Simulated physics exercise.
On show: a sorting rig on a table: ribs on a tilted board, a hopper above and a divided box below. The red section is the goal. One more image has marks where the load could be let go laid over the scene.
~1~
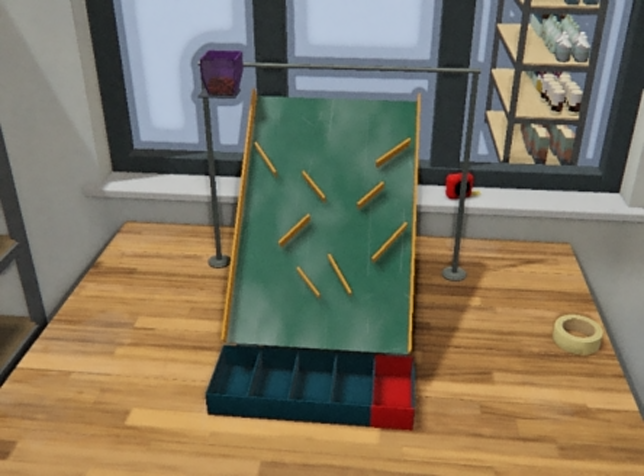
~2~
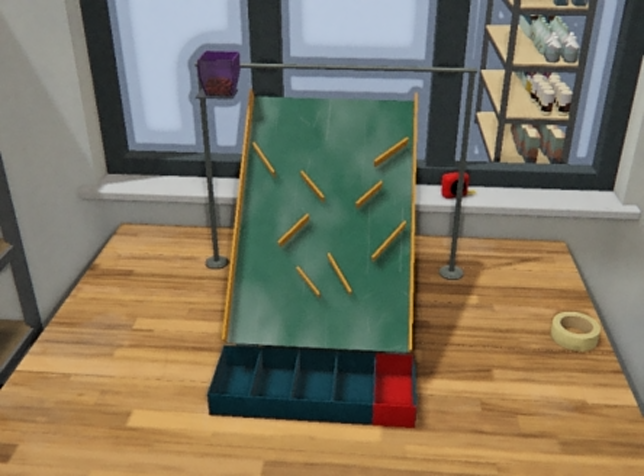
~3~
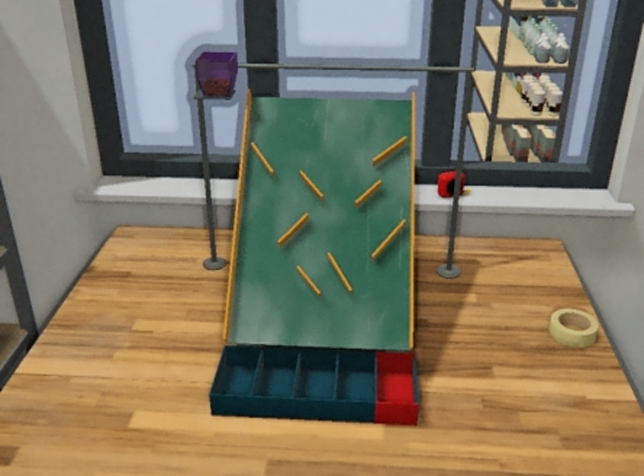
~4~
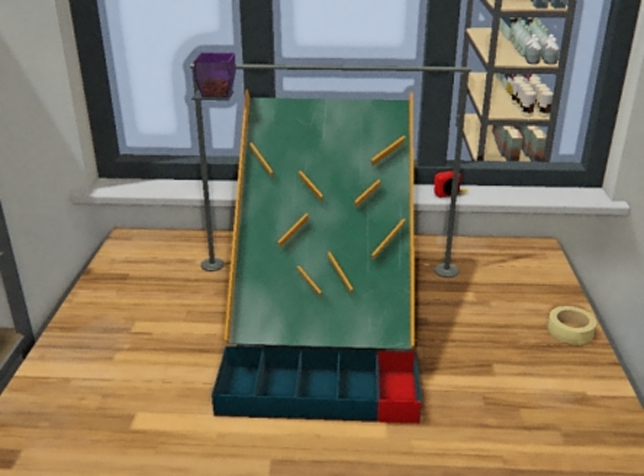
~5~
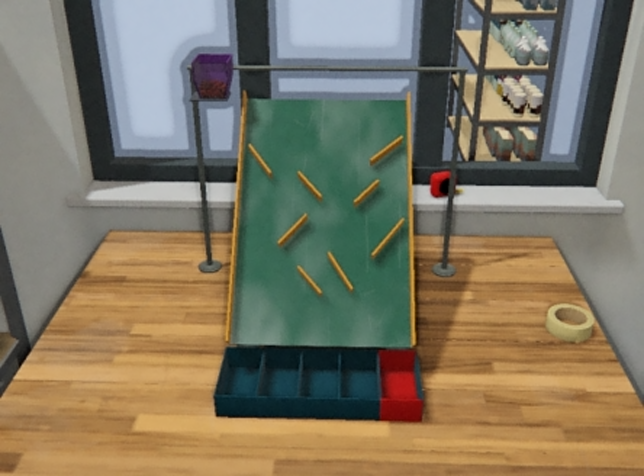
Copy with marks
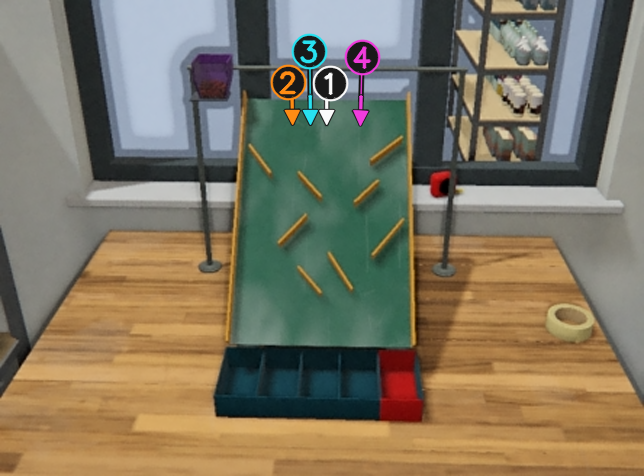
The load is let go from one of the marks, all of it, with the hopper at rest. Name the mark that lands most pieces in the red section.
1.
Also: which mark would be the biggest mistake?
It is 2.
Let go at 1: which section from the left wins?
The fifth.
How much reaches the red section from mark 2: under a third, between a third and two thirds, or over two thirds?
Mark 2 gives under a third.
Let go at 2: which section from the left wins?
It is the first one.
On the marked copy, mark 1 meets the board at (326, 119); mark 2 meets the board at (292, 119); mark 3 meets the board at (310, 119); mark 4 meets the board at (360, 119).
With 1, about two thirds in the red section, about a third in other sections.
With 2, about a quarter in the red section, most in other sections, a stray few held on the board.
With 3, about half in the red section, about half in other sections.
With 4, about a third in the red section, about half in other sections, a small part held on the board.
